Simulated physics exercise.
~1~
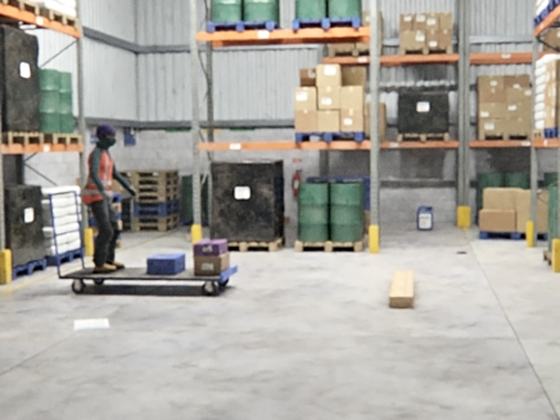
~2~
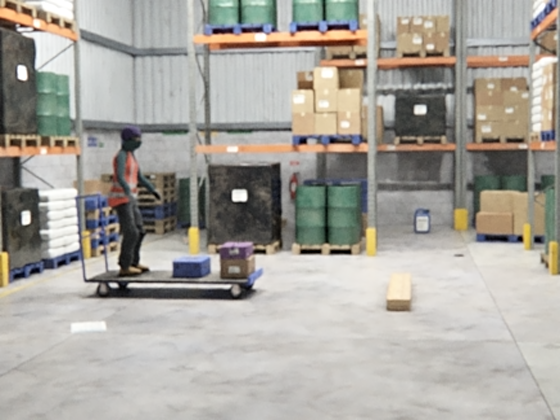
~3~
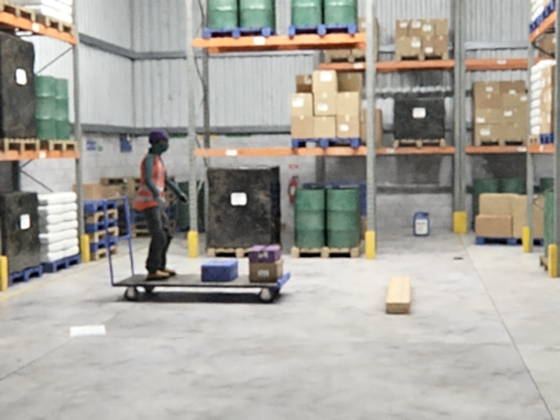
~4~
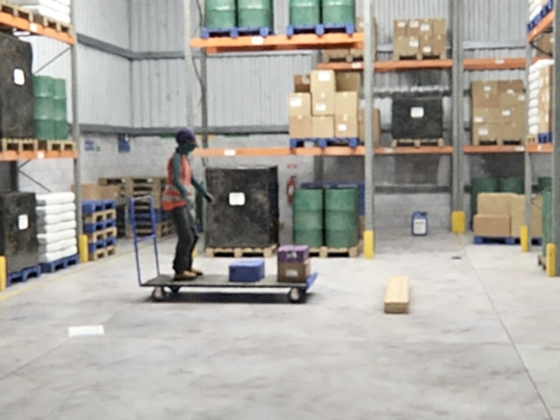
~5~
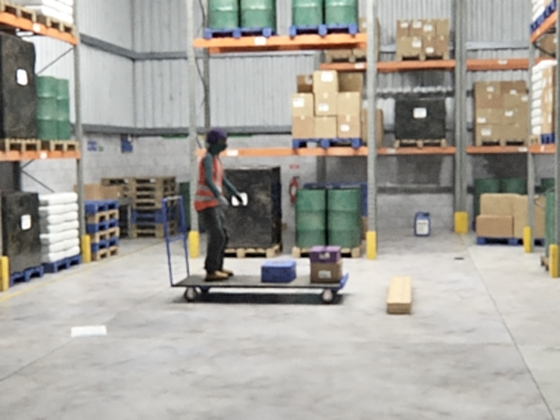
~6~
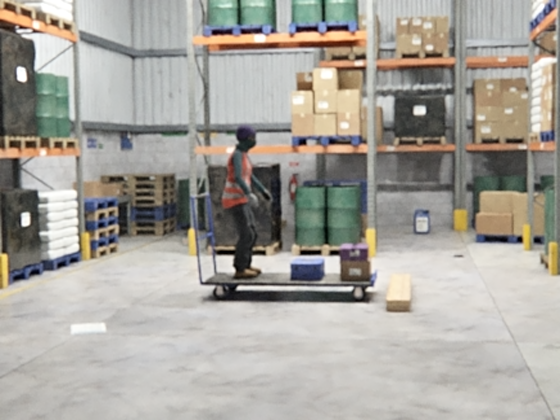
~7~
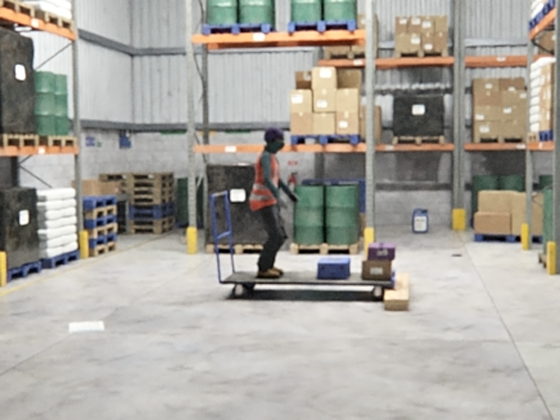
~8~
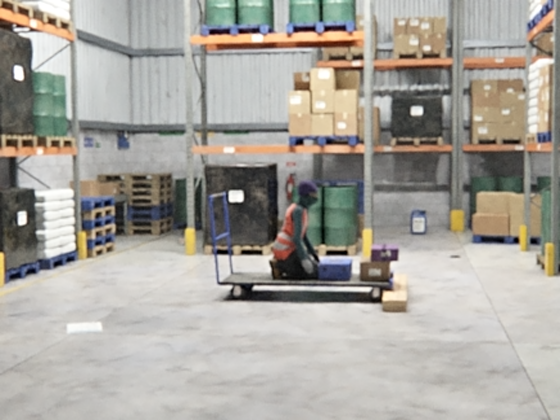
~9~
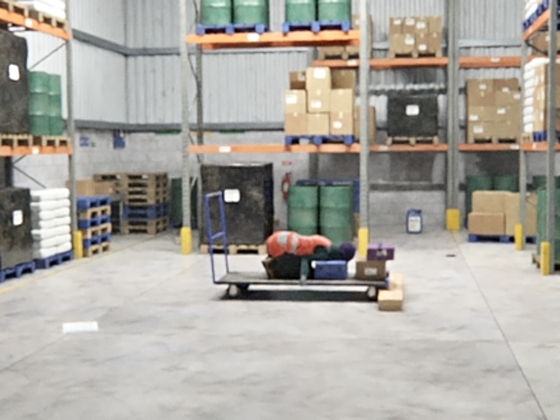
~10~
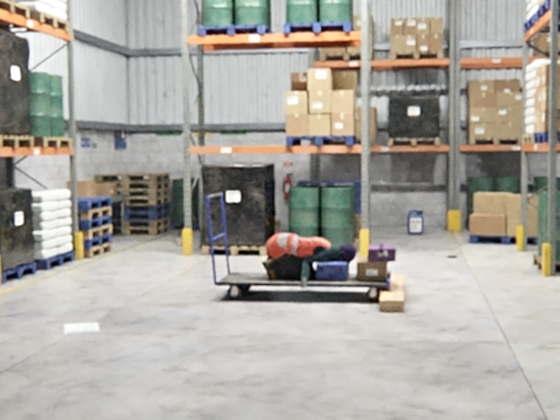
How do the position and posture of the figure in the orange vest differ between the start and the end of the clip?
At the start the figure stands upright on the trolley at the left side of the warehouse. By the end it is farther right and lower, lying slumped forward on the stopped trolley's deck.
We see a figure in an orange vest standing on a flat trolley with a blue toolbox and two boxes, rolling right across a warehouse until it stops at a beam on the floor; the figure crumples forward and lies still on the deck behind the purple parcel.
